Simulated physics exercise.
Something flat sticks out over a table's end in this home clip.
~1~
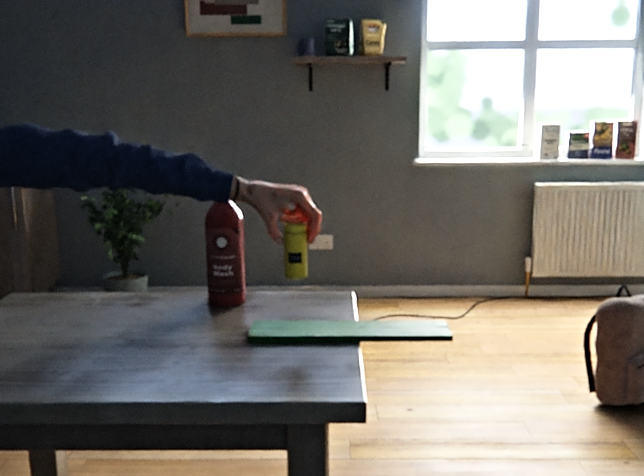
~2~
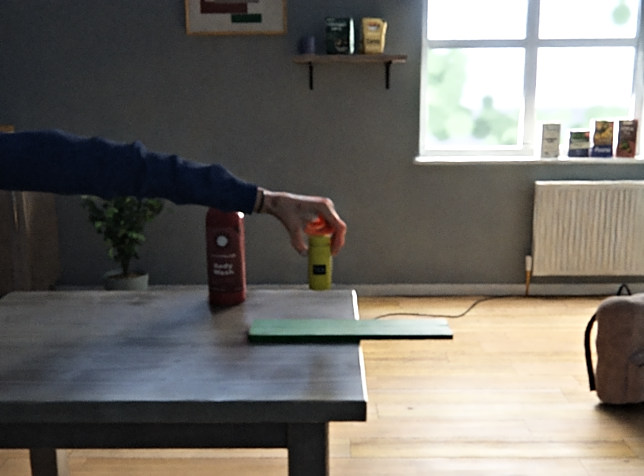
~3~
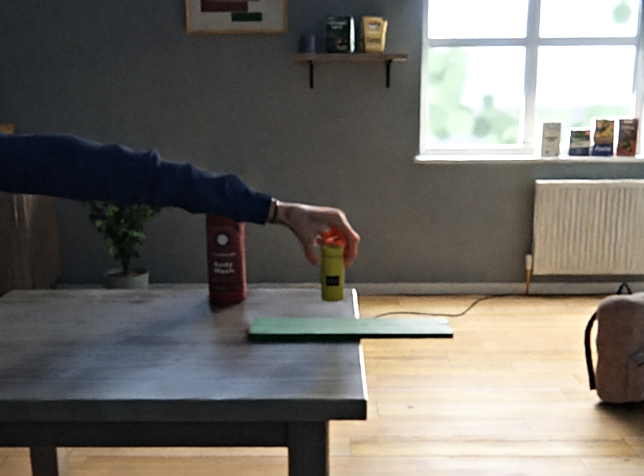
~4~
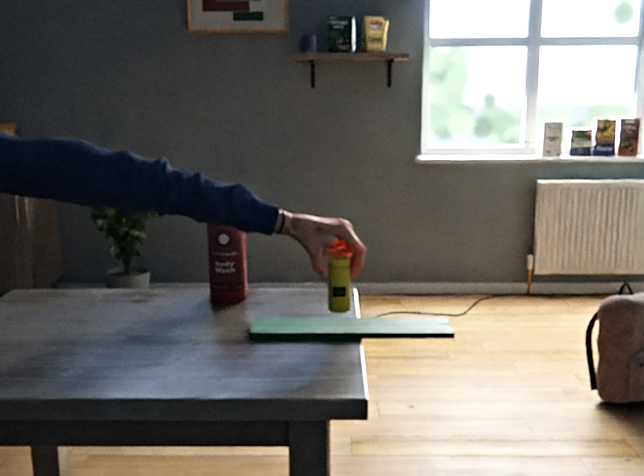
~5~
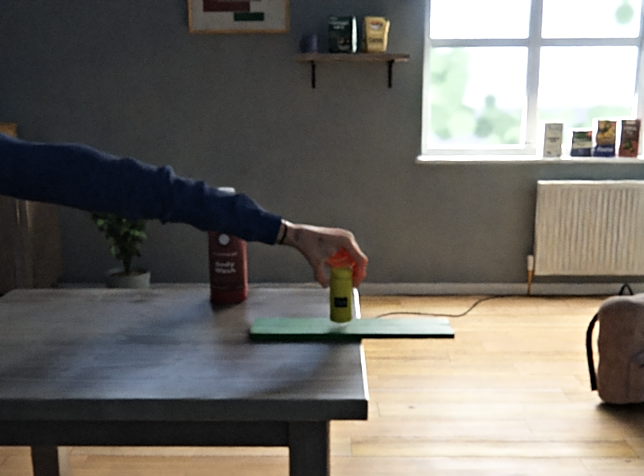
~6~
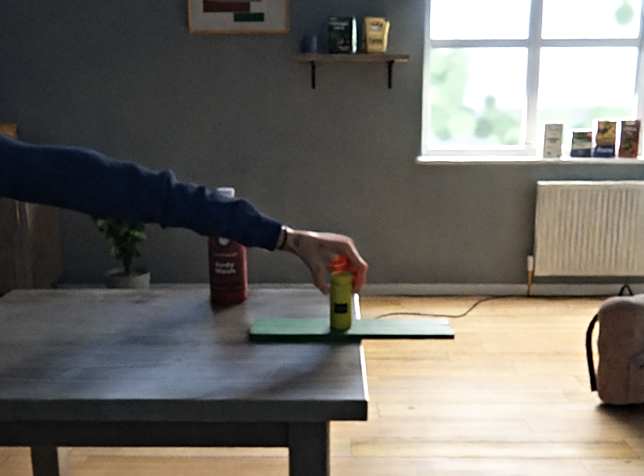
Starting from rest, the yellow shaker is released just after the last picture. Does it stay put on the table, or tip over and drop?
It will end up resting where it is.
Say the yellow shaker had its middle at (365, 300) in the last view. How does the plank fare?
Well, it simply stays in place.
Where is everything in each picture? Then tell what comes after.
Still above its spot; yellow shaker (295, 251); green plank (350, 331), in the first picture.
Still above its spot; yellow shaker (320, 262); green plank (350, 330), in the second picture.
Still above its spot; yellow shaker (333, 273); green plank (350, 328), in the third picture.
Still above its spot; yellow shaker (339, 284); green plank (351, 328), in the fourth picture.
Still above its spot; yellow shaker (341, 294); green plank (352, 328), in the fifth picture.
In place under the hand; yellow shaker (341, 301); green plank (351, 329), in the sixth picture.
Then, 0.40 s later than the last frame, all is still.
Then, 1.10 s later than the last frame, yellow shaker resting near (341, 301).
When it is over, all 3 as before. End places, in pixels of the last picture, yellow shaker near (341, 301). The plank stays on the table.
